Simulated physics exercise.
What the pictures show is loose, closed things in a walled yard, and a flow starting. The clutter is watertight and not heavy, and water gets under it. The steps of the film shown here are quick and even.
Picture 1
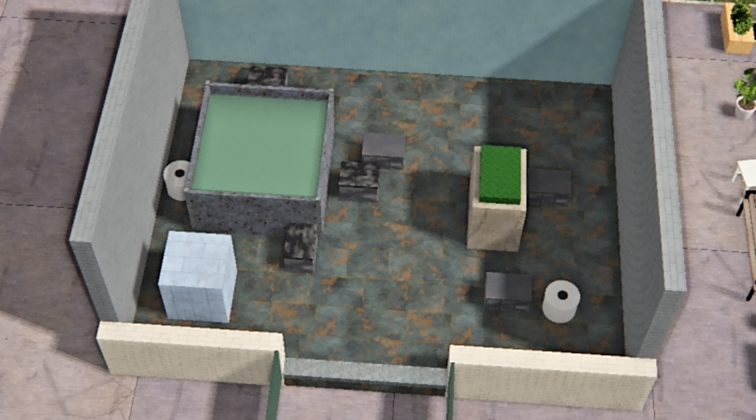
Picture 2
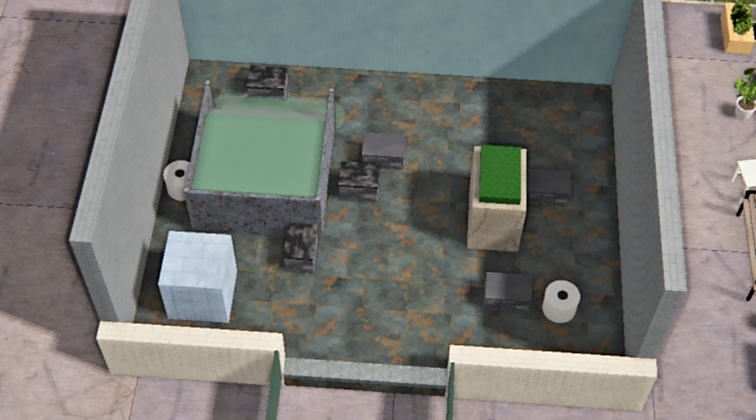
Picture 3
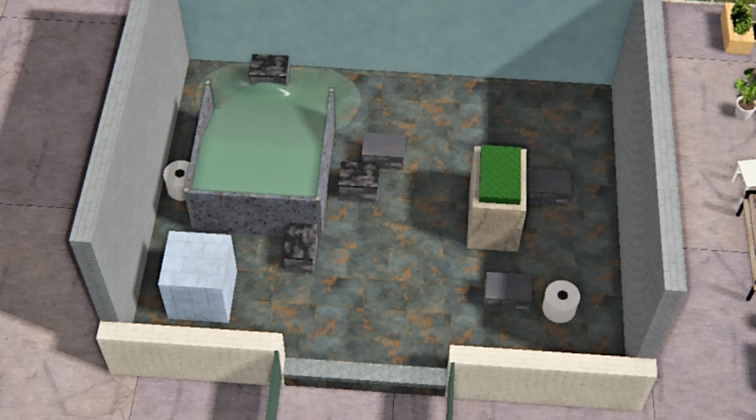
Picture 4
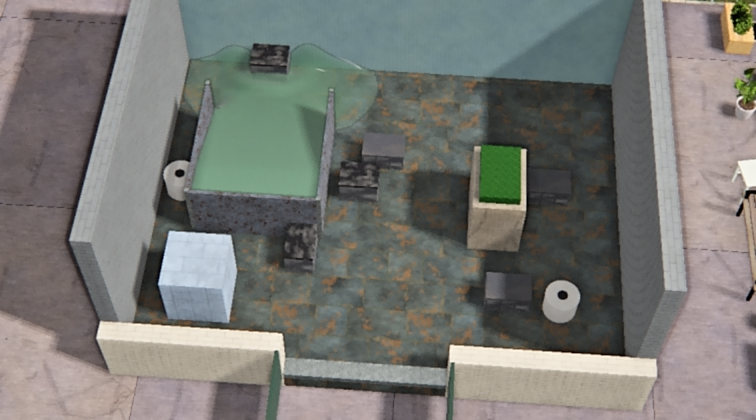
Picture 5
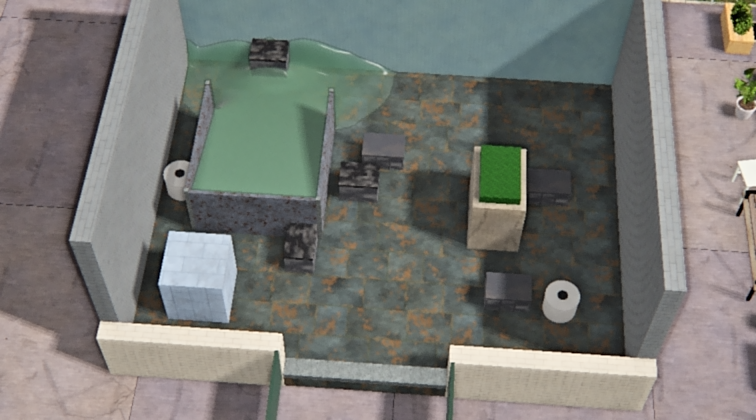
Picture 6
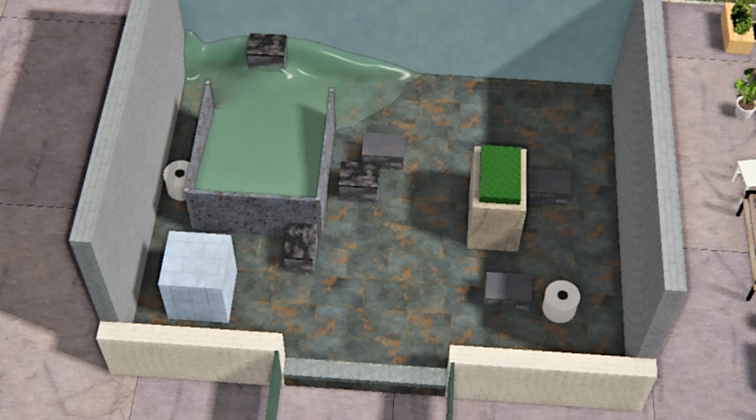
At the start, green water fills a stone tank at the left of a walled yard, with dark chests and pale tubs standing around it. The water pours out at the tank's far side and spreads along the back wall, lifting one dark chest, which drifts slightly backward while the other objects stay still.
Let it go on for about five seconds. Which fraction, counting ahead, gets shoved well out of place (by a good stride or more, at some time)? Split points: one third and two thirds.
That share lands between a third and two thirds.
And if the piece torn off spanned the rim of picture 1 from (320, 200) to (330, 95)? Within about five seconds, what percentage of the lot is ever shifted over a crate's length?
Roughly 60 in a hundred.
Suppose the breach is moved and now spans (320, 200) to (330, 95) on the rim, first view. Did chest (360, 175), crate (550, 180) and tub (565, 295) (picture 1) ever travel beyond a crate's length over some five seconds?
Taking them one at a time, the first gets shoved clear, the second gets shoved clear and the third gets shoved clear.
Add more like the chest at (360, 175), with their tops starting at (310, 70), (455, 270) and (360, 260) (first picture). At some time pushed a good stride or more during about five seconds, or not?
One by one: Knocked well away; hardly budges; hardly budges.
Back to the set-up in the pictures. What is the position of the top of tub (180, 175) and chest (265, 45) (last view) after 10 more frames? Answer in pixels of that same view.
They should be roughly at (153, 273) and (207, 76).
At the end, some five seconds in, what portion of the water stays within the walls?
That comes to roughly 100 parts in a hundred.
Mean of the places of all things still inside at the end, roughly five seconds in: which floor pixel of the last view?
About (403, 262).
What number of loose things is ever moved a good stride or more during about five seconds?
The figure is 4.
A moment on, 0 of 8 are well off their spots; 1 afloat.
Next, 2 of 8 are well off their spots; 1 afloat.
Later, 3 of 8 are well off their spots; 1 afloat.
In the end, 4 of 8 are well off their spots, and 4 have been at some point; 2 afloat.
